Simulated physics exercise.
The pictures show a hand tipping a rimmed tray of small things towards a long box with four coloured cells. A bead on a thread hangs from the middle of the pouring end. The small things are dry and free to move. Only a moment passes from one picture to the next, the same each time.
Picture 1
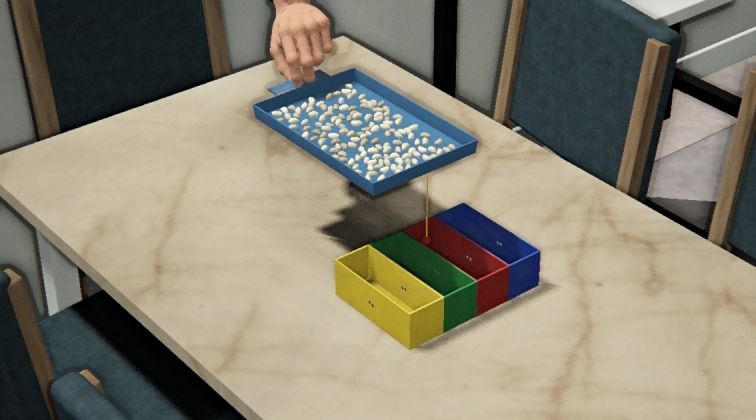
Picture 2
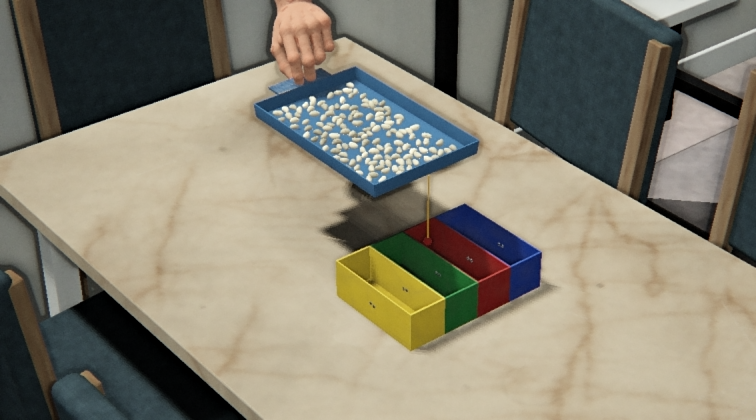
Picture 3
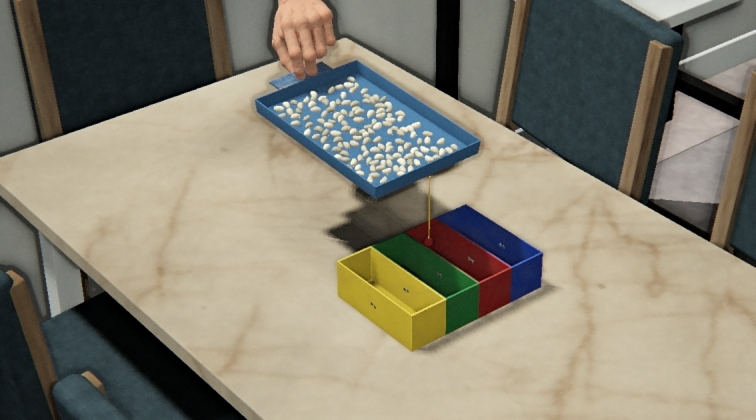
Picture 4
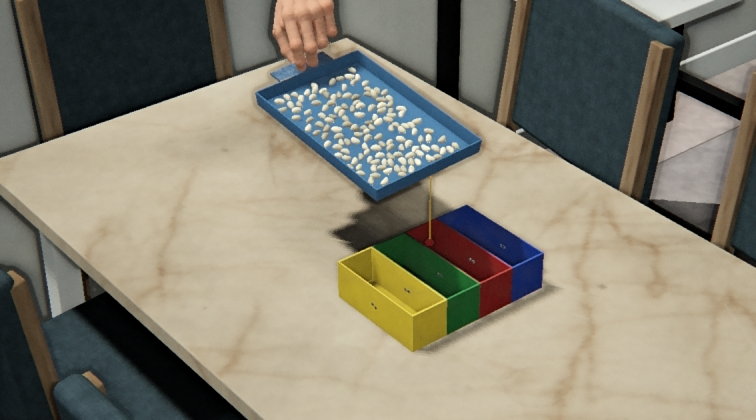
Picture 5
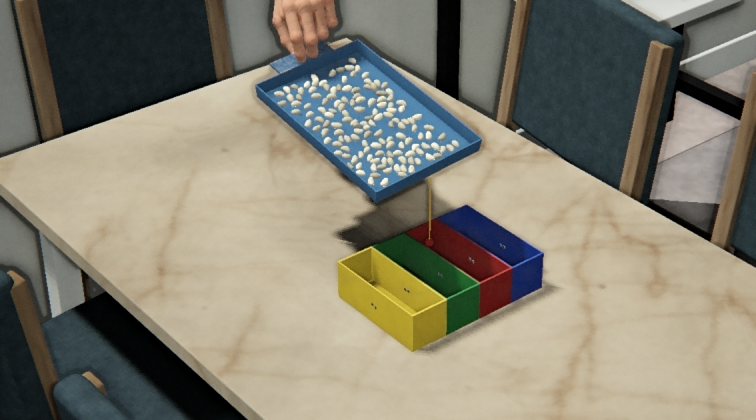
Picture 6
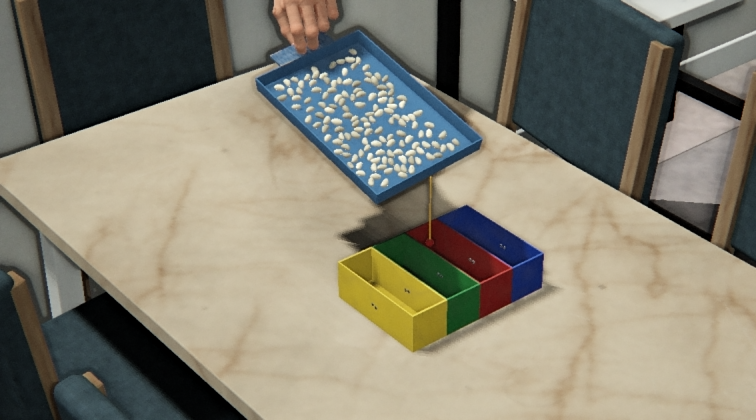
On a marble-topped table with chairs around it, a hand holds a blue tray of white beans above a box with yellow, green, red and blue cells, then gradually tilts it, its near left corner dipping slightly lowest.
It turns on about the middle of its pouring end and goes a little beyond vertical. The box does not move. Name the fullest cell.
Fullest: The yellow cell.
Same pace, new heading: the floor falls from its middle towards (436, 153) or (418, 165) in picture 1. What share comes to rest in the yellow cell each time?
Roughly 0 per cent, and 10 per cent.
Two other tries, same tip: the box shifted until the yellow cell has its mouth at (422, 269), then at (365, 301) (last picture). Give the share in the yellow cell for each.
The first gives 30 %, the second 10 %.
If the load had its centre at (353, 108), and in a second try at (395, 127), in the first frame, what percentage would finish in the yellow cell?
In turn 80 and 60 in a hundred.
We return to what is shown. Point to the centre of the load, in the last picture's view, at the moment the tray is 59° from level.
Roughly at (385, 156).
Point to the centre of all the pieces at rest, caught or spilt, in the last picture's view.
Near (402, 318).
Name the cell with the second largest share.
Second comes the green one.
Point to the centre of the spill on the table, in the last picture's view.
At about (354, 339).
Just after the last frame, tray tipped steeply; every one on the tray.
A moment on, tray tipped right over; almost all on the tray; about a tenth in the yellow cell; just a few in the green cell; just a few falling or outside the box.
Further on, tray tipped past a quarter turn; roughly two thirds in the yellow cell; roughly a quarter in the green cell; just a few in the red cell; about a tenth falling or outside the box.
When it is over, tray tipped past a quarter turn; roughly two thirds in the yellow cell; roughly a quarter in the green cell; just a few in the red cell; not one in the blue cell; about a tenth outside the box.
